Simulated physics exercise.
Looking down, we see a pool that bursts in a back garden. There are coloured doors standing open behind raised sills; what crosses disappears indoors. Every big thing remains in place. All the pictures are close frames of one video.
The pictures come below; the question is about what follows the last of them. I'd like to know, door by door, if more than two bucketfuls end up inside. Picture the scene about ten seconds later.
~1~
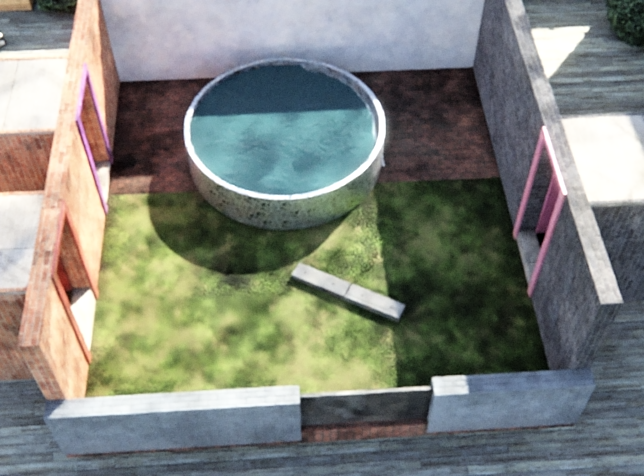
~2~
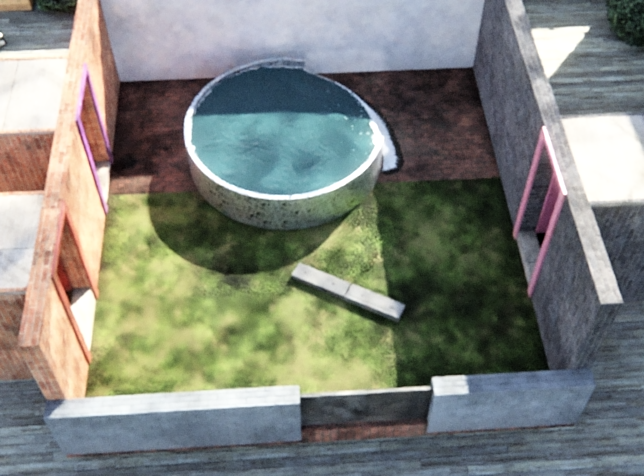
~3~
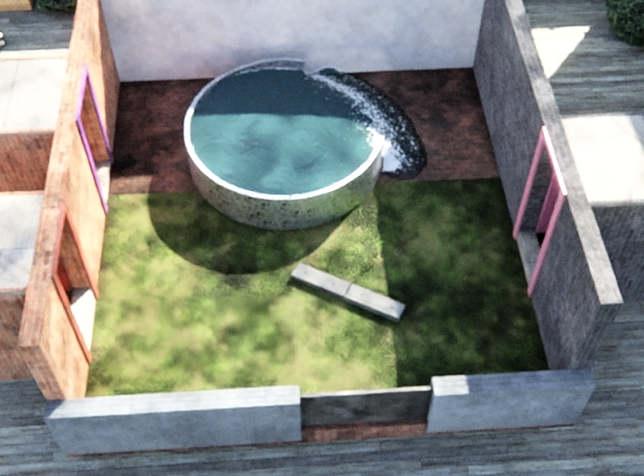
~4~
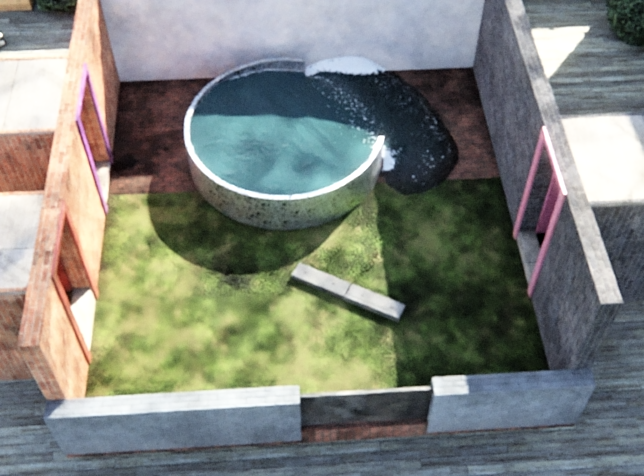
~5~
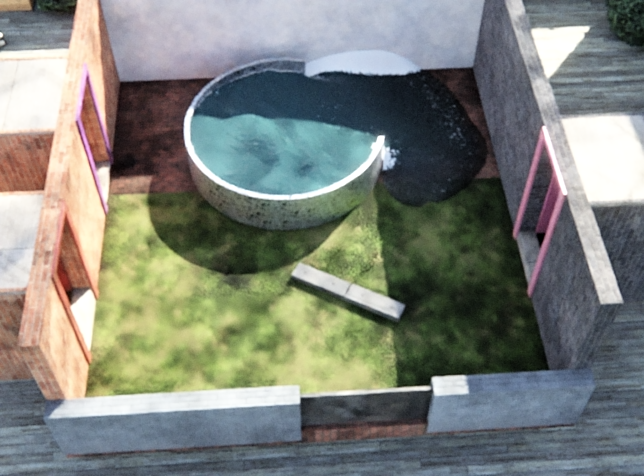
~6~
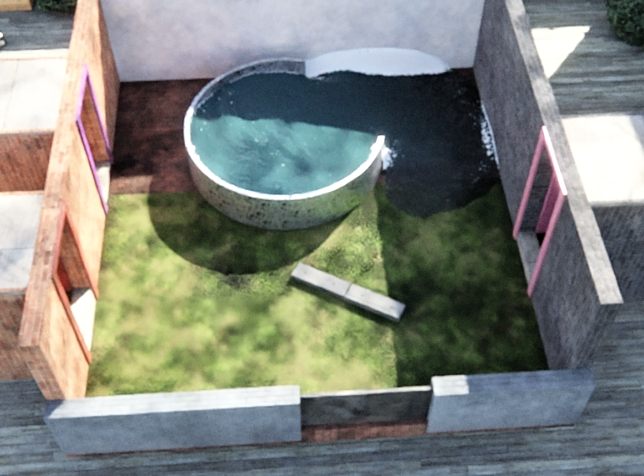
Here it is: The purple door lets in two bucketfuls or fewer, the pink door lets in two bucketfuls or fewer, the red door lets in two bucketfuls or fewer.
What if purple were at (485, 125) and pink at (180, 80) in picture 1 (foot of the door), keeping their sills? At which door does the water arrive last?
Dead last is the door marked red.
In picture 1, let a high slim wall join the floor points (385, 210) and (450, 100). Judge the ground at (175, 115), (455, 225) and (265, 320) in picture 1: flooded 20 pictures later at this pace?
Soaked, soaked, untouched.
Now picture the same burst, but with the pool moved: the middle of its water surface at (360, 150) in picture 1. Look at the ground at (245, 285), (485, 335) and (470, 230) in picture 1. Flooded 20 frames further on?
I'd call them still dry, watered and watered, in the order asked.
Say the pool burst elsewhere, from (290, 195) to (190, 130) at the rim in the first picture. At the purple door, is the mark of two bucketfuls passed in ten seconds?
Result for the purple door: It ends up above.
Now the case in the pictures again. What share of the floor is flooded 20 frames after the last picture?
I'd guess some 50 per cent.
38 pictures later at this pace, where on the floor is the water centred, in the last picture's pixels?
Somewhere around (358, 211) in the last view.
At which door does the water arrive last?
Last in line is the door marked red.
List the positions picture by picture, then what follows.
In the first frame, the pool at (285, 127) is whole and still.
In the second frame, water pours out at (361, 109) and has run to (385, 172).
In the third frame, water pours out at (361, 111) and has run to (413, 173).
In the fourth frame, water pours out at (361, 112) and has run to (433, 181).
In the fifth frame, water pours out at (361, 112) and has run to (479, 162).
In the sixth frame, the front is at (497, 172), out from the gap at (361, 113).
A moment on, water covers 25 % of the floor; the purple door not reached, the pink door not reached, the red door not reached.
Next, water covers 30 % of the floor; the purple door not reached, the pink door wet at the sill, nothing in, the red door not reached.
Then, water covers 50 % of the floor; the purple door not reached, the pink door wet at the sill, nothing in, the red door not reached.
Later, water covers 85 % of the floor; the purple door wet at the sill, nothing in, the pink door wet at the sill, nothing in, the red door not reached.
In the end, water covers 100 % of the floor; the purple door wet at the sill, nothing in, the pink door wet at the sill, nothing in, the red door wet at the sill, nothing in.
